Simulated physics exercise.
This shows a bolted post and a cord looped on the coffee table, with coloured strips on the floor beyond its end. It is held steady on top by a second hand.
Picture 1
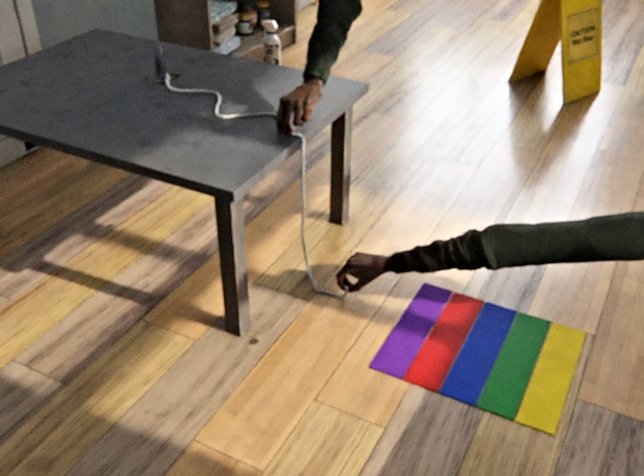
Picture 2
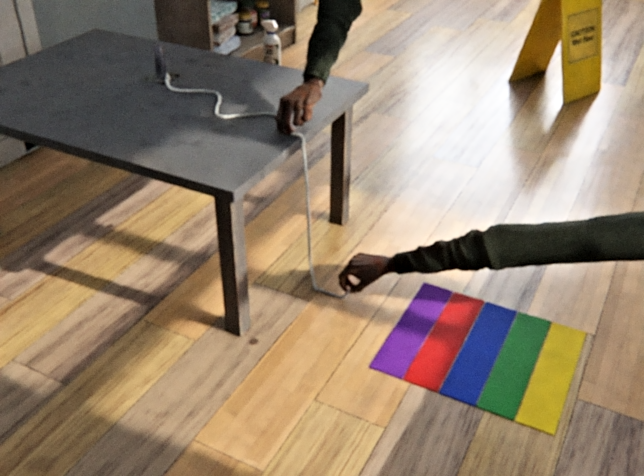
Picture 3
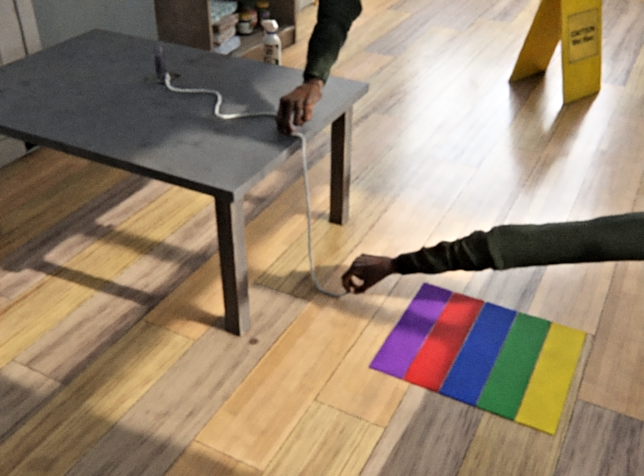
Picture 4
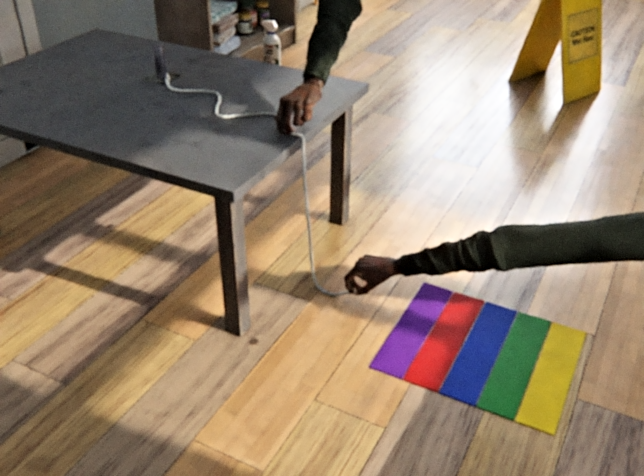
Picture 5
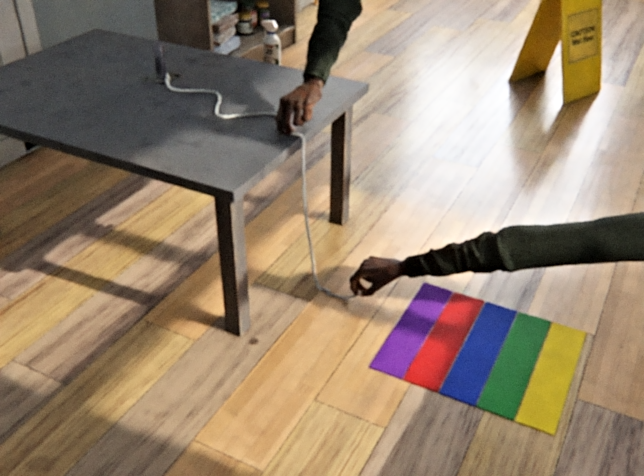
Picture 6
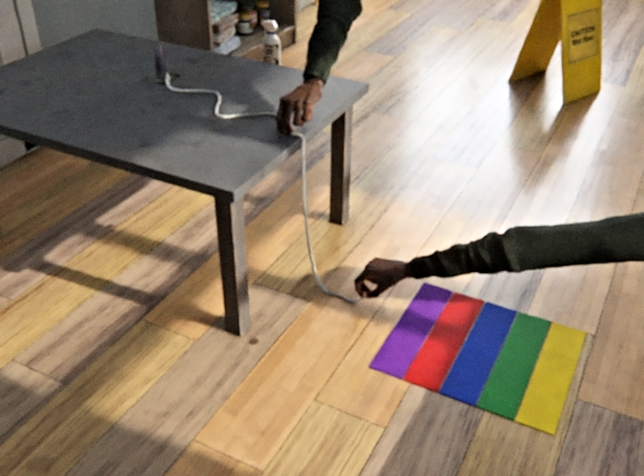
On a wooden floor beside a low grey table, one hand held a white cord at the table's edge while another drew its lower end slightly right, towards the coloured strips.
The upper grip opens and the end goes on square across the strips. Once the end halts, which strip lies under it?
The green strip lies under it.
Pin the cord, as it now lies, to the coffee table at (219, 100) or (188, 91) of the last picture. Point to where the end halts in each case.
First try at (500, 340), second at (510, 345).
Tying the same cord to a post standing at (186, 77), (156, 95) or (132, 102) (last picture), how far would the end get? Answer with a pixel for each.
Estimated pixels per try: (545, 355); (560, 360); (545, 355).
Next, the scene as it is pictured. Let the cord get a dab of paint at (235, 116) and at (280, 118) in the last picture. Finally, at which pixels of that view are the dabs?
Around (271, 118), then around (309, 137).
Soon after, end near (466, 328); over red.
After that, end near (500, 339); over blue.
At the stop, end near (522, 346); over green. The end stops over the green strip.
